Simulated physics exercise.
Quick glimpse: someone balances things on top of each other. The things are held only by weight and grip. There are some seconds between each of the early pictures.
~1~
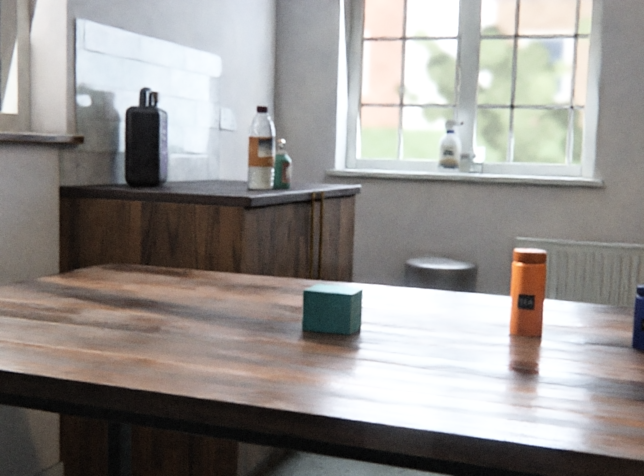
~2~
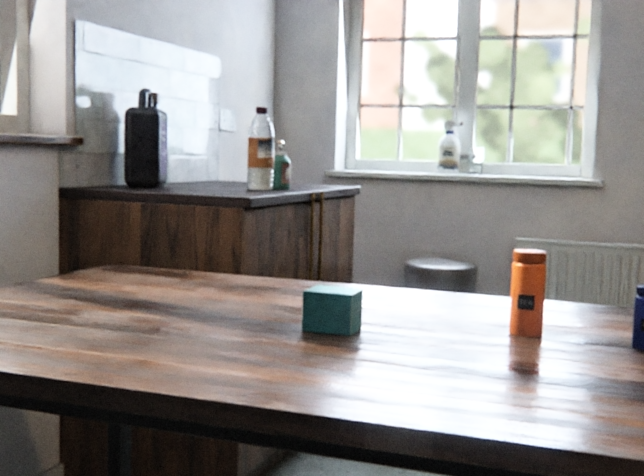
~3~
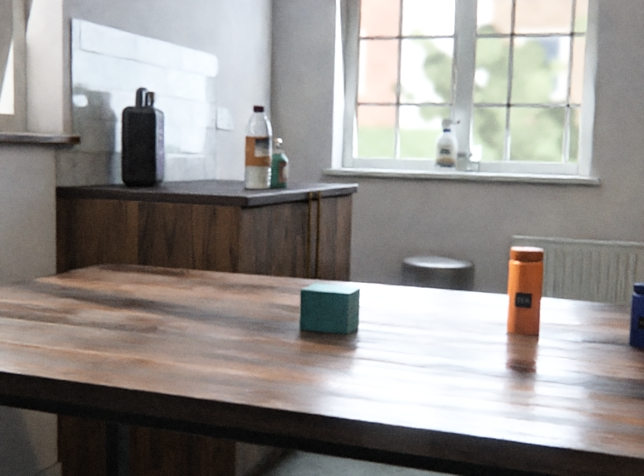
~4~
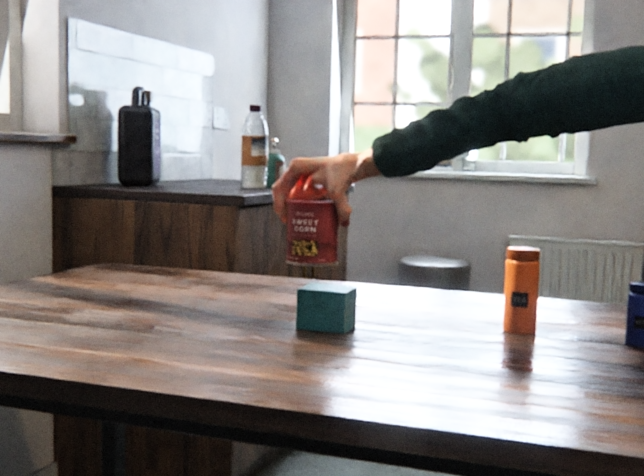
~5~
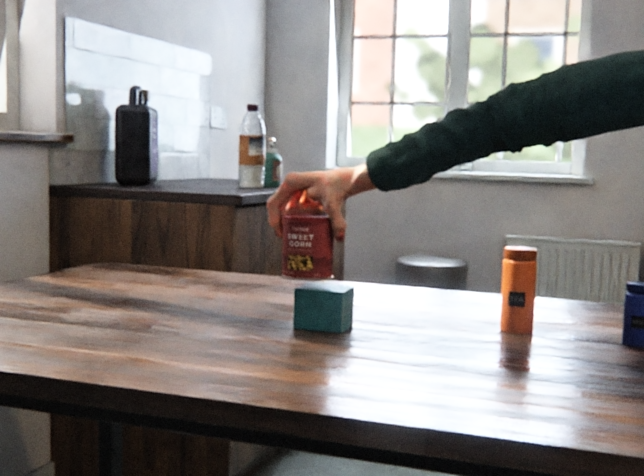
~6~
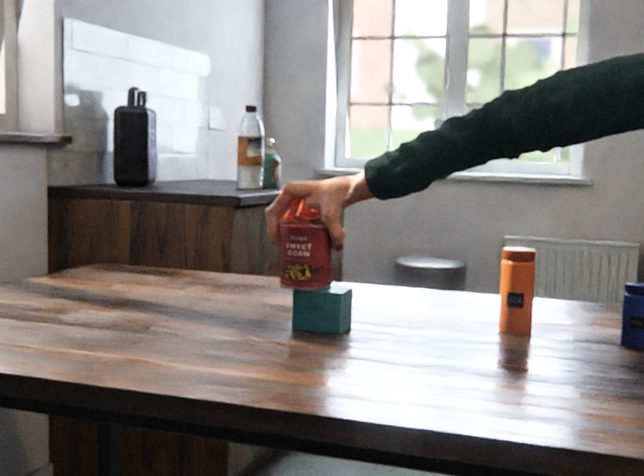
A red tin is absent at first, as a turquoise block, an orange shaker and a partly visible blue object sit still on a wooden table. Then a dark-sleeved arm reaches in from the right, holding the tin above the block, and lowers it slightly onto the block's top, fingers still gripping it.
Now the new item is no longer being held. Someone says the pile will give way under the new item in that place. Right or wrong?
Wrong, it holds.
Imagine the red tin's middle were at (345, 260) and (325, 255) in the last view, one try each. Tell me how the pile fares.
In the first case it stays up; in the second case it stays up.
Then, 0.30 s past the last view, nothing moves.
Then, 0.70 s past the last view, red tin resting near (307, 256).
Finally, all 4 still in place. Final places as the last picture's camera would see them, red tin near (307, 256). The pile stays up.
